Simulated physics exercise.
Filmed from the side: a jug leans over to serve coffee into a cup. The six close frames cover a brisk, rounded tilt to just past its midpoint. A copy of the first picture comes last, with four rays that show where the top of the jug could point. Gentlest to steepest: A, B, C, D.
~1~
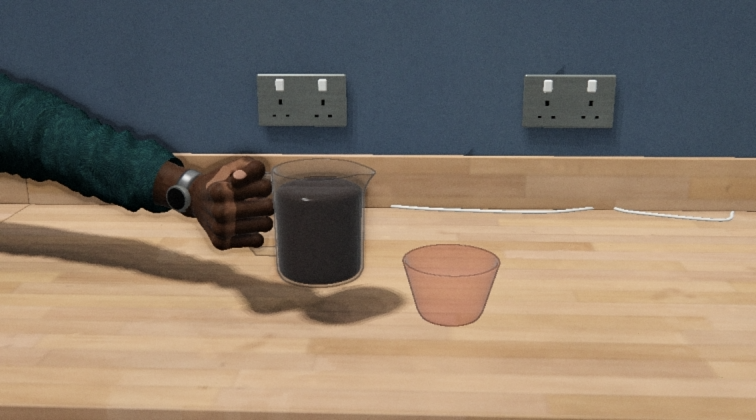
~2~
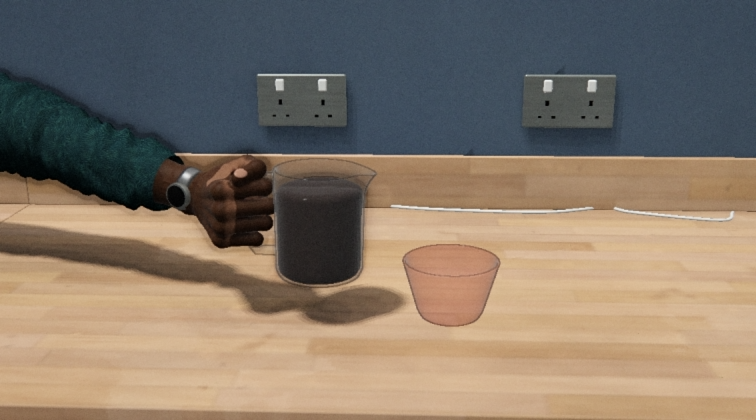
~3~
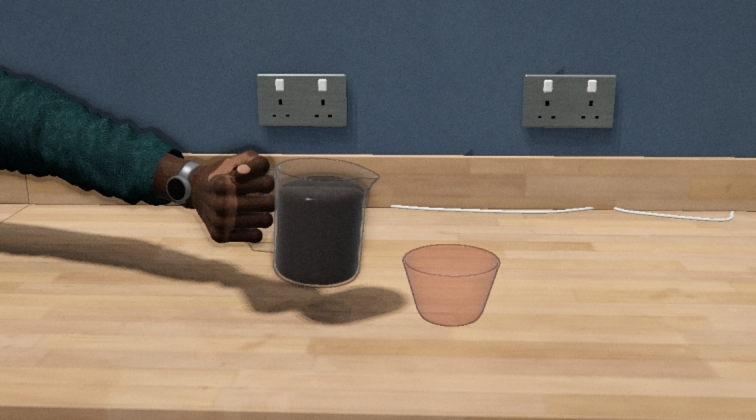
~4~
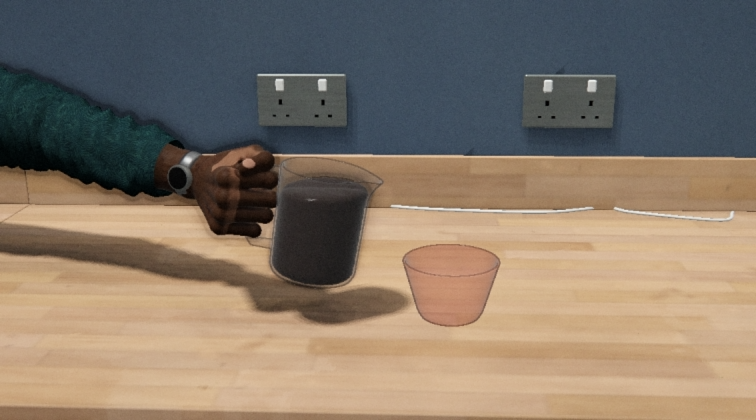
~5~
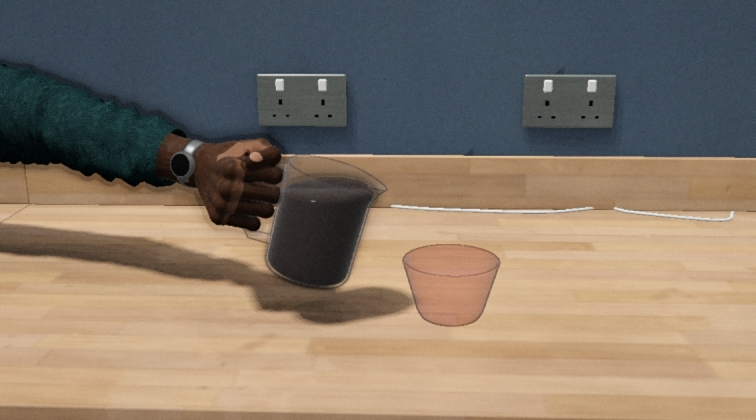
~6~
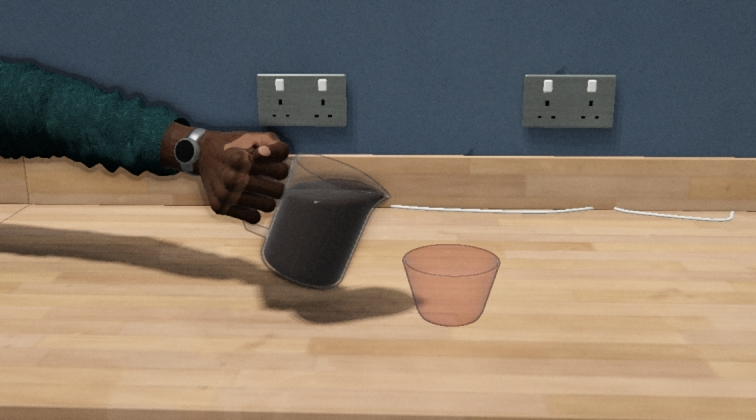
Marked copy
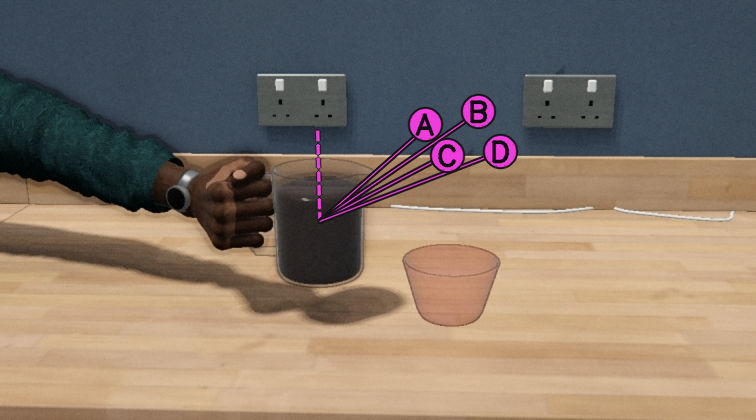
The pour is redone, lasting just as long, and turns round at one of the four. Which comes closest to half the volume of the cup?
The best mark is B.
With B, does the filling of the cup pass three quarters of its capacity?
No, less.
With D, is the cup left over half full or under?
Over half.
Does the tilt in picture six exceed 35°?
No, it does not.
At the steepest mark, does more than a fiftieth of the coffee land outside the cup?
Yes, it does.
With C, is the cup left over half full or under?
Over half.
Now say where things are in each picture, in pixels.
Upright, lip at (374, 172); rim of the cup round (451, 259); nothing has left yet, in the first frame.
Upright, lip at (375, 173); nothing has left yet, in the second frame.
Tipped about 4°, lip at (378, 176); nothing has left yet, in the third frame.
Tipped about 9°, lip at (381, 182); nothing has left yet, in the fourth frame.
Tipped about 15°, lip at (386, 188); nothing has left yet, in the fifth frame.
Tipped about 22°, lip at (389, 196); nothing has left yet, in the sixth frame.
On the marked copy, A at (414, 138); B at (464, 121); C at (431, 162); D at (484, 157).
If A is chosen, the cup ends with about 34 % of what it can hold.
If B is chosen, the cup ends with about 49 % of what it can hold.
If C is chosen, the cup ends with about 65 % of what it can hold.
If D is chosen, the cup ends with about 72 % of what it can hold; 8 % of the coffee is spilt.
